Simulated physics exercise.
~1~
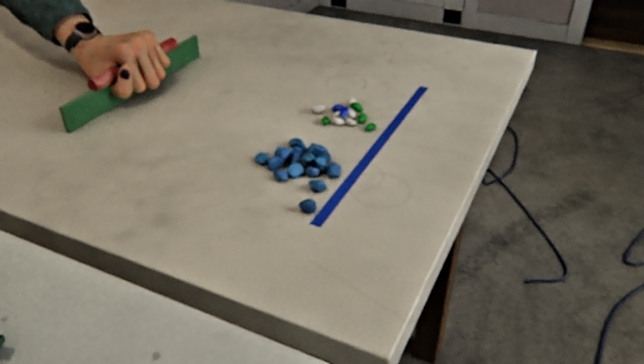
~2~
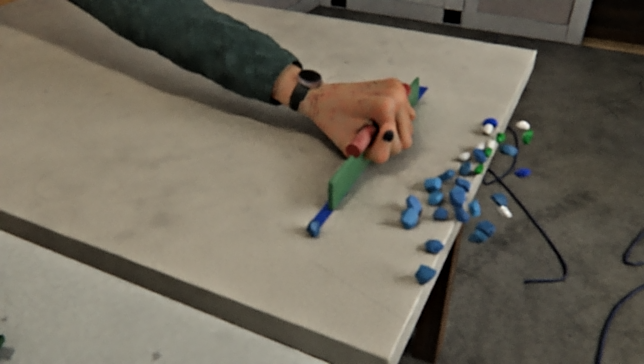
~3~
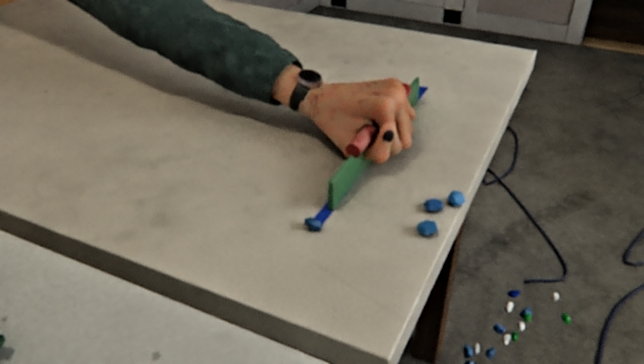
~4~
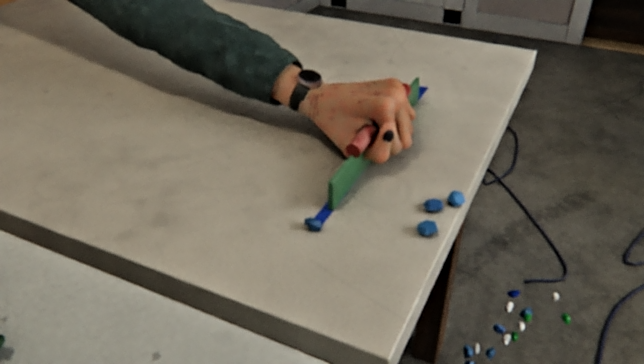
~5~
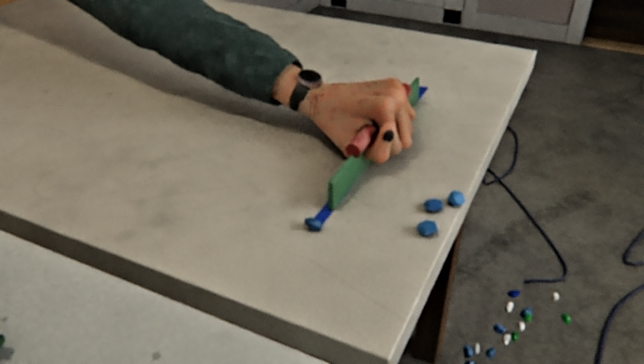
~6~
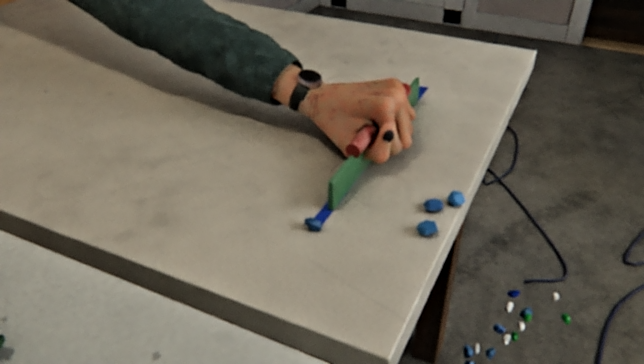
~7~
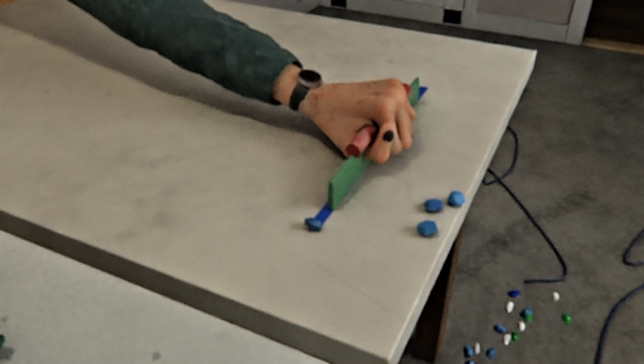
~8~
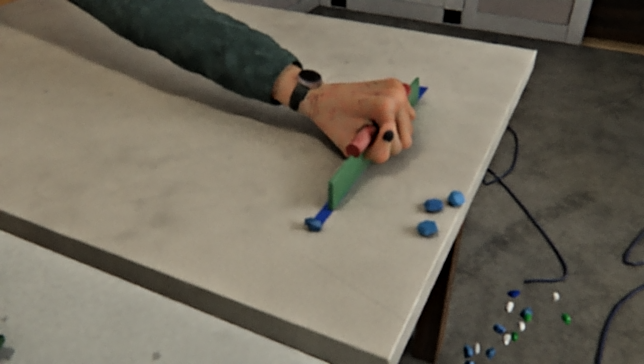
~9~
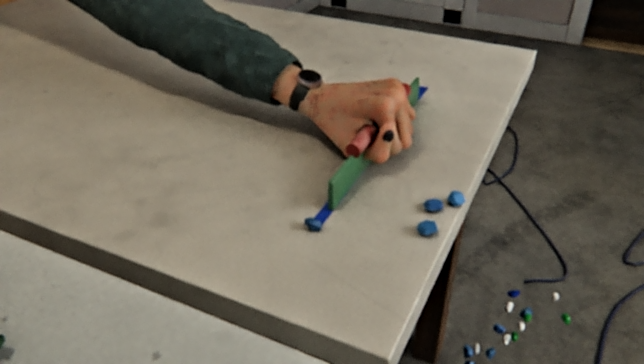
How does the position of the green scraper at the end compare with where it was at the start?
At the start the scraper is at the upper left of the table, well away from the blue tape. At the end it is farther right and a little lower, resting along the tape.
Hand sweeping small blue, white and green pieces across a table with a green scraper, stopping at blue tape as most fall off.
